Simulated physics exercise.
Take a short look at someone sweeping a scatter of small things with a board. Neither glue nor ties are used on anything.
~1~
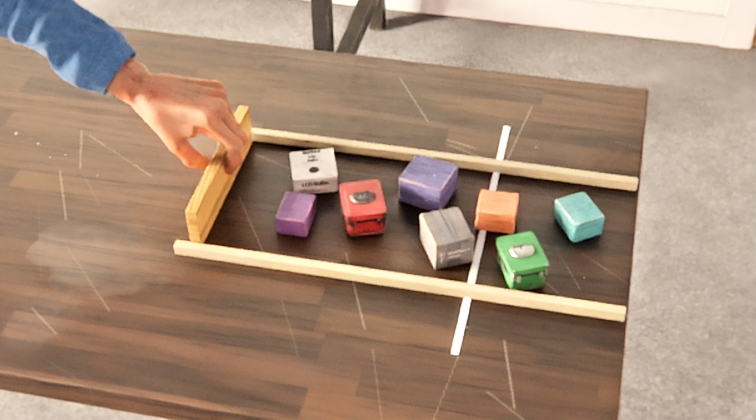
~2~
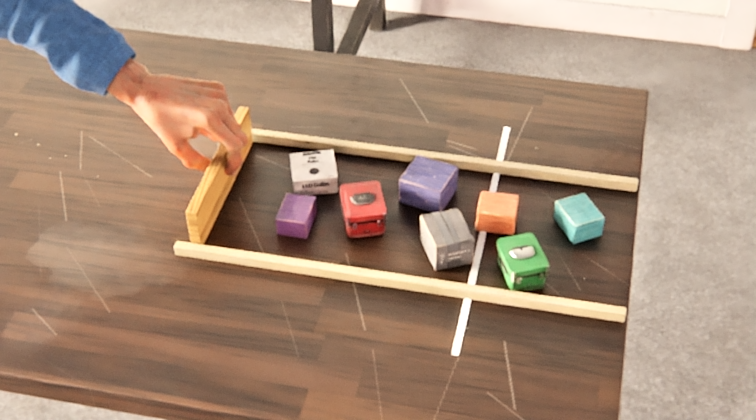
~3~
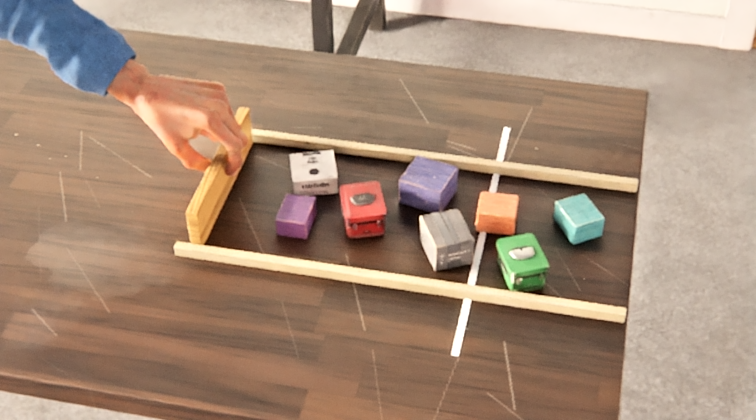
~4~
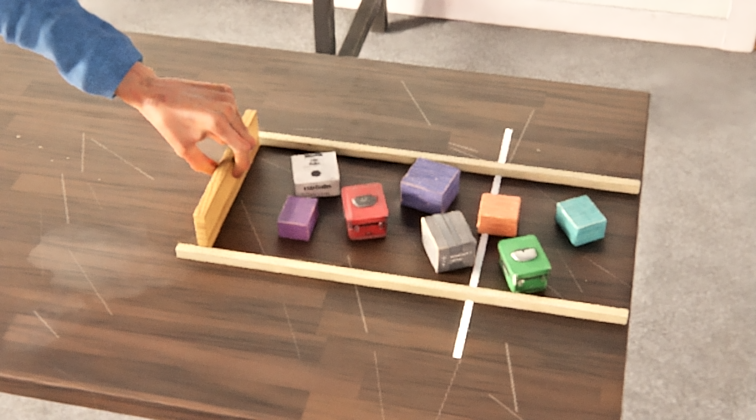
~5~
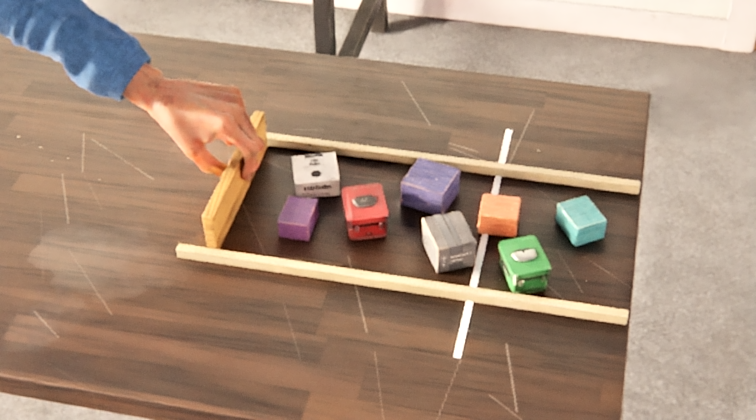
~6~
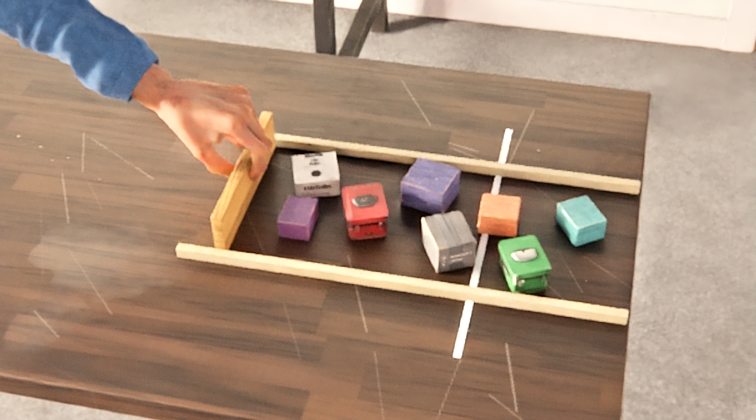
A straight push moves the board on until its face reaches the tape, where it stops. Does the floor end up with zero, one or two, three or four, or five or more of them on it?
Overboard: Nil.
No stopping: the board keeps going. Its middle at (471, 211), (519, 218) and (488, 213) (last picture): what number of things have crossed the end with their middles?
Per position: 0 / 2 / 0.
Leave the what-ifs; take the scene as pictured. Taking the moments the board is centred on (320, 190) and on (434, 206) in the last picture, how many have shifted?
At the first place 3, at the second 7.
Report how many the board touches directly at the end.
It is in contact with 2.
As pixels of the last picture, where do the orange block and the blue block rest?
Looks like one lands around (583, 236), and the other around (562, 200).
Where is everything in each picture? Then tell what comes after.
Turquoise block (579, 217); green case (521, 262); orange block (497, 212); board (221, 174); tape (484, 229), in the first picture.
Green case (521, 263); grey box (447, 239), in the second picture.
Orange block (497, 214); blue block (428, 185), in the third picture.
Turquoise block (581, 220); white box (316, 175), in the fourth picture.
Green case (523, 266); red case (365, 213), in the fifth picture.
Turquoise block (581, 221); green case (523, 265); orange block (500, 215); board (245, 180); tape (486, 232), in the sixth picture.
Soon after, none off yet; turquoise block at rest near (581, 221); green case at rest near (523, 265); orange block at rest near (500, 215).
Then, none off yet; turquoise block at rest near (581, 221); green case moved a little near (539, 269); orange block moved about its own width near (524, 223).
At rest, the number that fall off is zero.
